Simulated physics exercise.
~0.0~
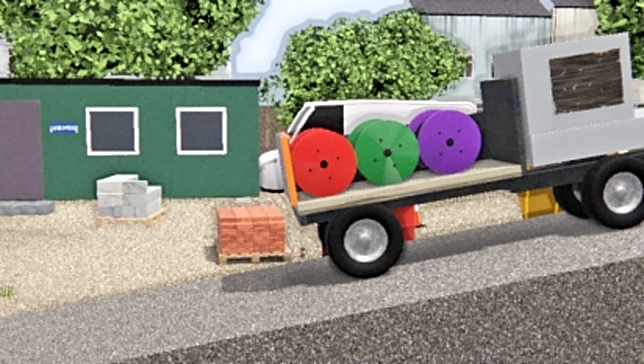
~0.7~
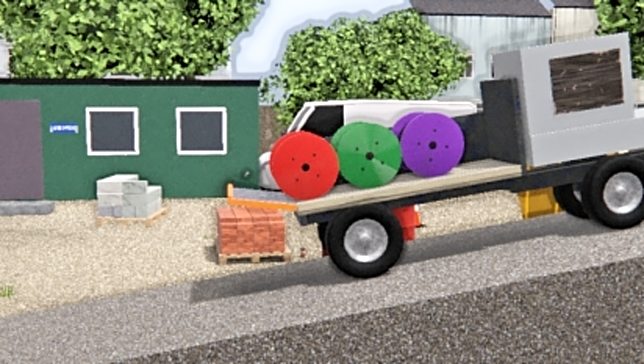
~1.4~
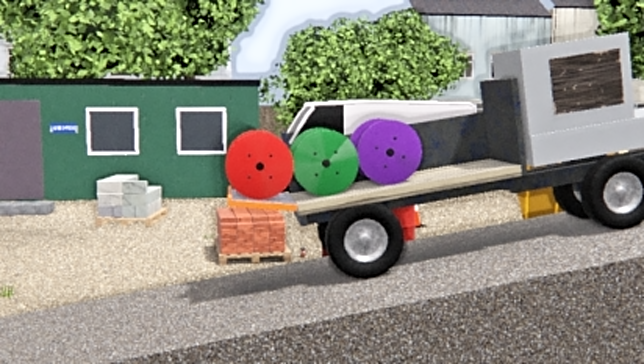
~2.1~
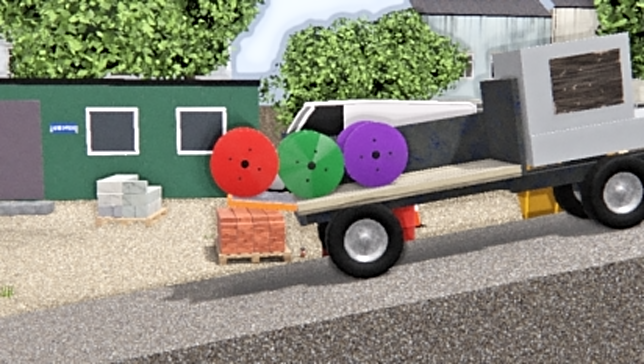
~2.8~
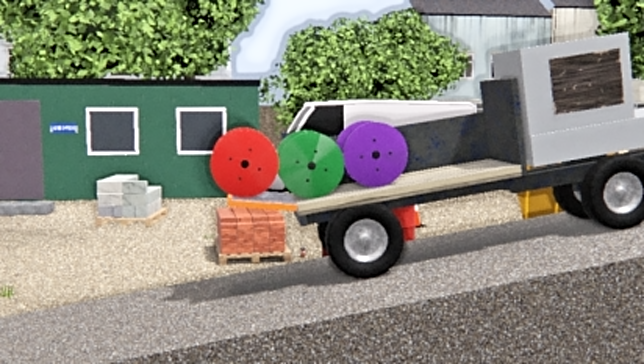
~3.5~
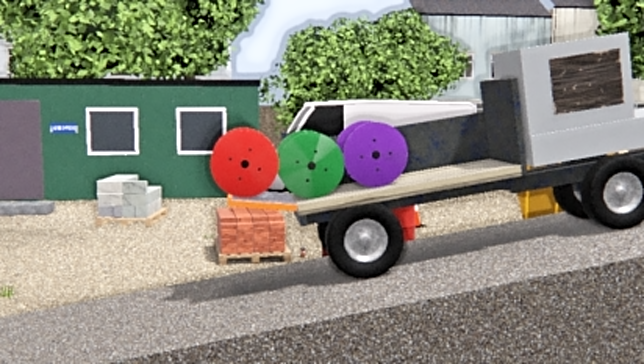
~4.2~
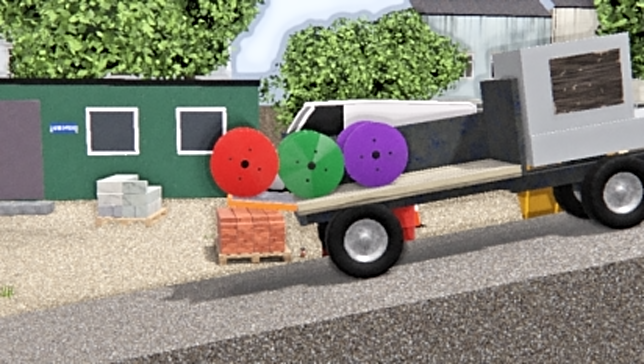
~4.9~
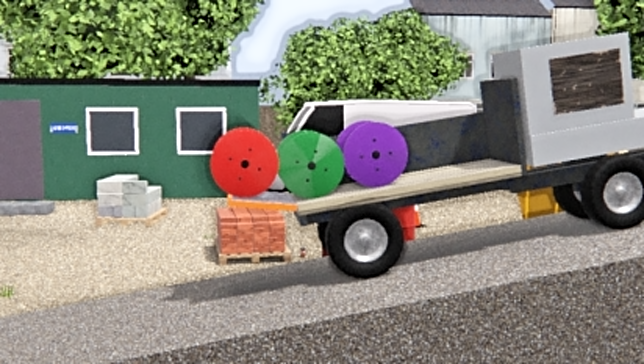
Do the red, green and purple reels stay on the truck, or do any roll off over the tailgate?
All three stay on the truck. The red reel comes to rest on the lowered tailgate, with the green and purple reels behind it on the bed.
